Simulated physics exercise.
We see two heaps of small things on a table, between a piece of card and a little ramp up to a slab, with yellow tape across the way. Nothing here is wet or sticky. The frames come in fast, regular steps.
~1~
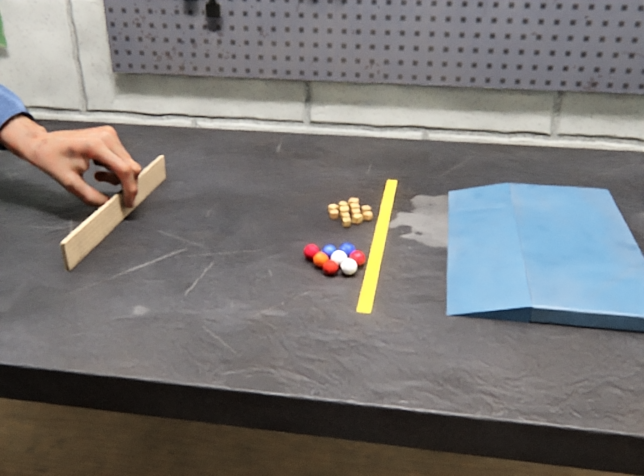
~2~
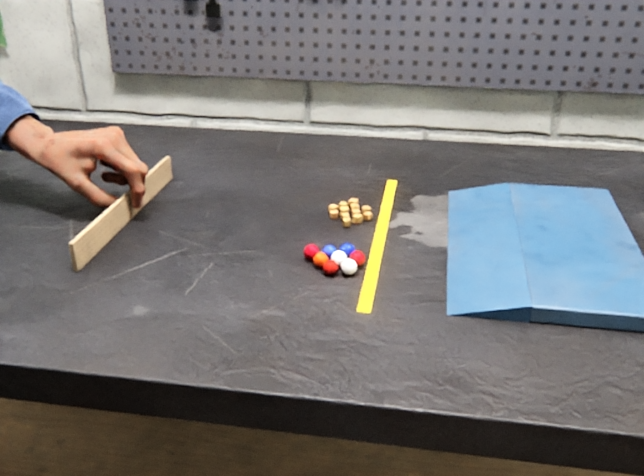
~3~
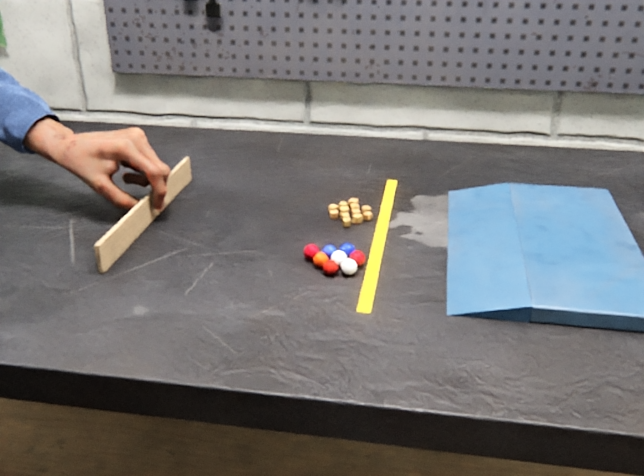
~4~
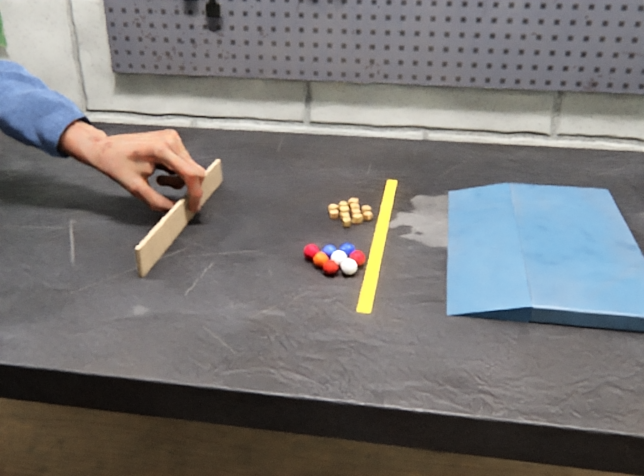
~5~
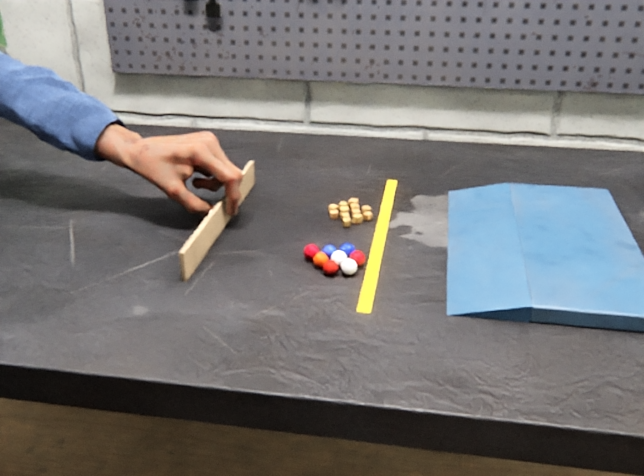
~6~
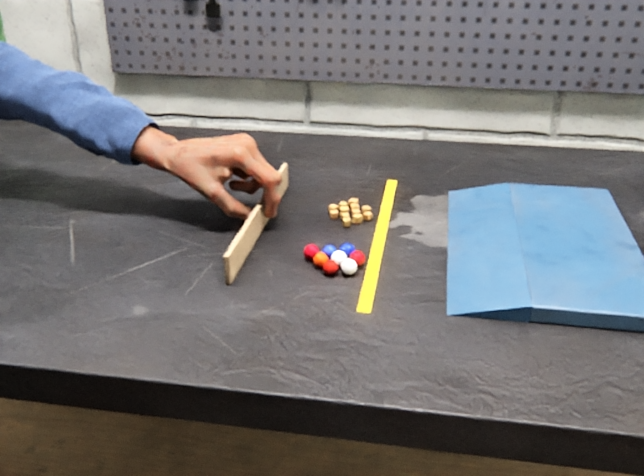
A hand slid an upright piece of card steadily to the right across a dark table, closing in on a few colorful gumballs and small wooden cubes, which stayed still beside the yellow tape.
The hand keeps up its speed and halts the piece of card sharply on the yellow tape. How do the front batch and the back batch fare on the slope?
Front batch: It makes it up with some or all. Back batch: It does not make it up.
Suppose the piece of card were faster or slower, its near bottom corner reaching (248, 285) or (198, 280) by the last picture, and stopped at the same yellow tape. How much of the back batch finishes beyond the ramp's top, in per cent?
In turn 0 and 0 in a hundred.
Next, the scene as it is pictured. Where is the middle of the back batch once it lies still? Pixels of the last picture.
At about (448, 223).
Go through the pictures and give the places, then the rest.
In the first picture, piece of card near (73, 248), at rest; yellow tape near (391, 185); top of the ramp near (530, 296); front batch near (339, 259), a few gumballs; back batch near (344, 211), a few small wooden cubes.
In the second picture, piece of card near (81, 249); back batch near (344, 211).
In the third picture, piece of card near (106, 251); front batch near (339, 259).
In the fourth picture, piece of card near (146, 254); back batch near (344, 211).
In the fifth picture, piece of card near (189, 258); front batch near (339, 259).
In the sixth picture, piece of card near (232, 262); yellow tape near (391, 185); top of the ramp near (530, 296); front batch near (339, 259); back batch near (344, 211).
Then, 0.11 s on from there, piece of card still moving, near (335, 208); front batch the whole lot short of the ramp; back batch the whole lot short of the ramp.
Then, 0.24 s on from there, piece of card stopped at the yellow tape; front batch near a third on the ramp, near two thirds short of the ramp; back batch the whole lot short of the ramp.
Then, 0.52 s on from there, piece of card stopped at the yellow tape; front batch the whole lot past the top; back batch near half on the ramp, near half short of the ramp.
In the end, piece of card stopped at the yellow tape; front batch the whole lot past the top; back batch none at all past the top, near a third on the ramp, near two thirds short of the ramp.
